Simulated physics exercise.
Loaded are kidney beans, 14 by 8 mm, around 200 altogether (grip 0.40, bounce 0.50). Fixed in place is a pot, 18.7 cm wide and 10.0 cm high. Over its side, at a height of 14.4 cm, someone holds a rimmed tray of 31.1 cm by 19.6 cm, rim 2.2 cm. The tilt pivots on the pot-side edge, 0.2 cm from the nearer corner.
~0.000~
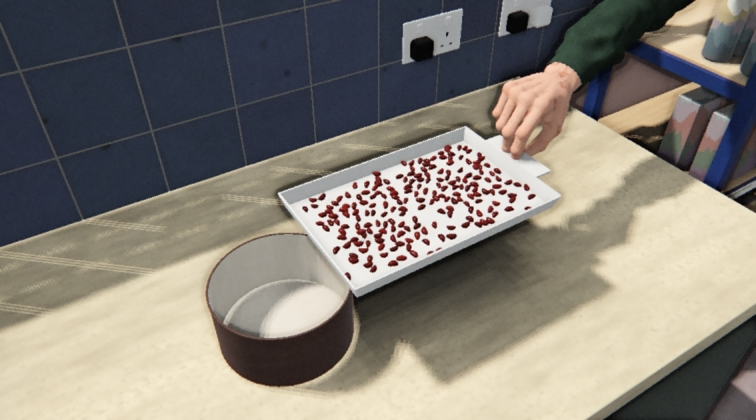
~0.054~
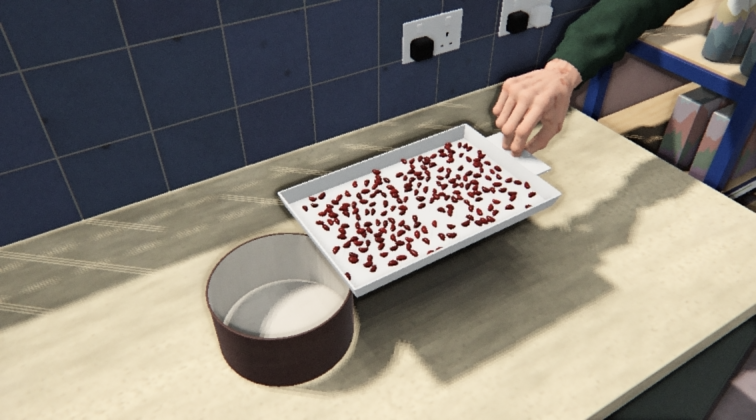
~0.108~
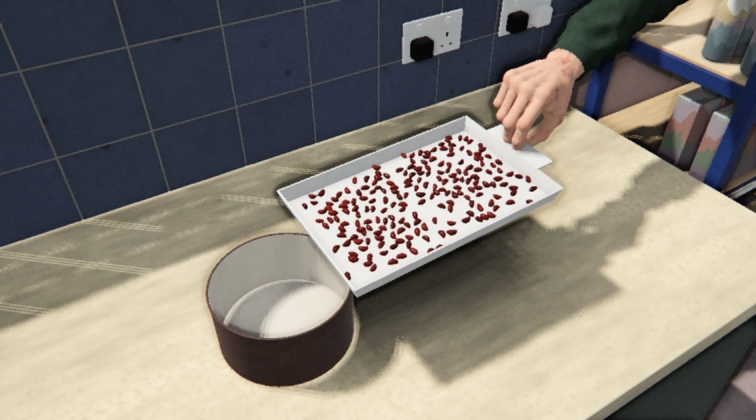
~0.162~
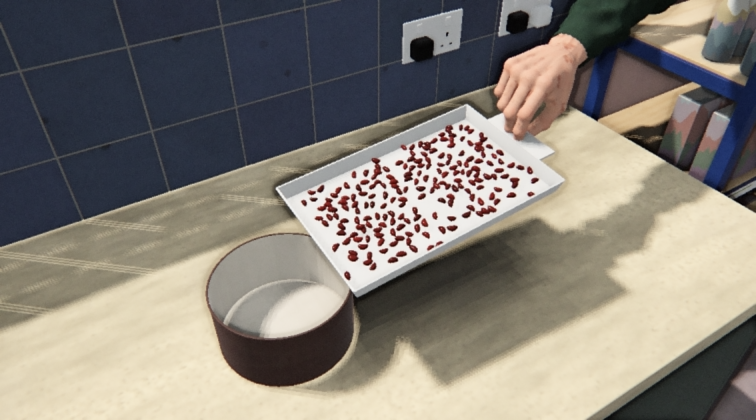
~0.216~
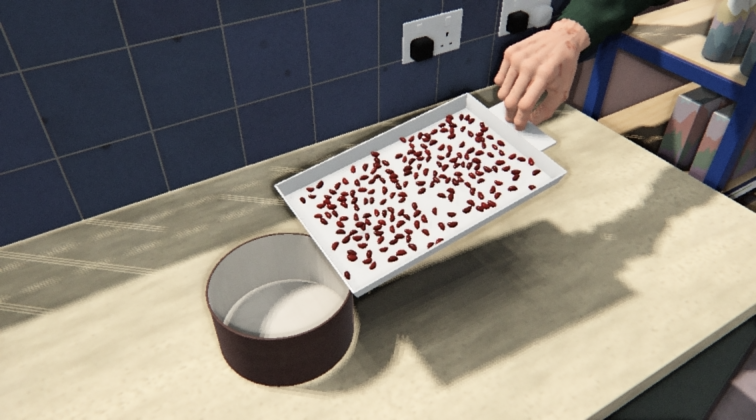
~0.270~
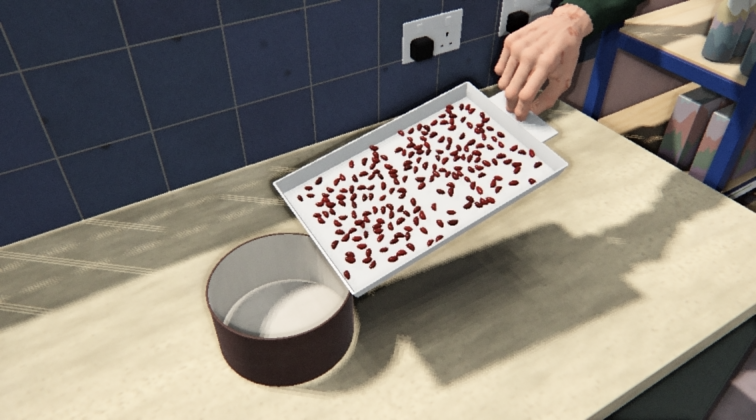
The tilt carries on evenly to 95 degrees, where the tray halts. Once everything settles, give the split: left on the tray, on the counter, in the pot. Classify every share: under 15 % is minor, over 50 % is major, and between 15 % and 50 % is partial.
Tray: Minor, counter: Major, pot: Minor.
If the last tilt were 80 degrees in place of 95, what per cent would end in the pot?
That would give about 5 per cent.
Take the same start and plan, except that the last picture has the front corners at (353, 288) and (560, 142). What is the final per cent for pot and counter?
Per cent by place - pot 45, counter 55.
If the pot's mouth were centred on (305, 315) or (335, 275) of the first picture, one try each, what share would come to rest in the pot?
Roughly 95 and 0 percent.
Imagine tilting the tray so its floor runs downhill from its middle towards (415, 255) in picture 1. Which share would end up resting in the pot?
Estimate: Some 0 per cent.
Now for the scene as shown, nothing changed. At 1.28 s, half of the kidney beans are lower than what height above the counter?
Some 16 cm.
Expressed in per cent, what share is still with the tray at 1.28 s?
About 60%.
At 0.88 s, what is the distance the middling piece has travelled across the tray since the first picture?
It has moved some 12 cm from its start.
After 0.88 s, tilt 52 degrees; the tray holds 100 %, the pot 0 %.
After 1.28 s, tilt 77 degrees; the tray holds 60 %, the pot 0 %.
After 1.77 s, tilt 95 degrees; the tray holds 0 %, the pot 5 %.
In the end, at 2.7 s, tray 0 %, counter 95 %, pot 5 %.
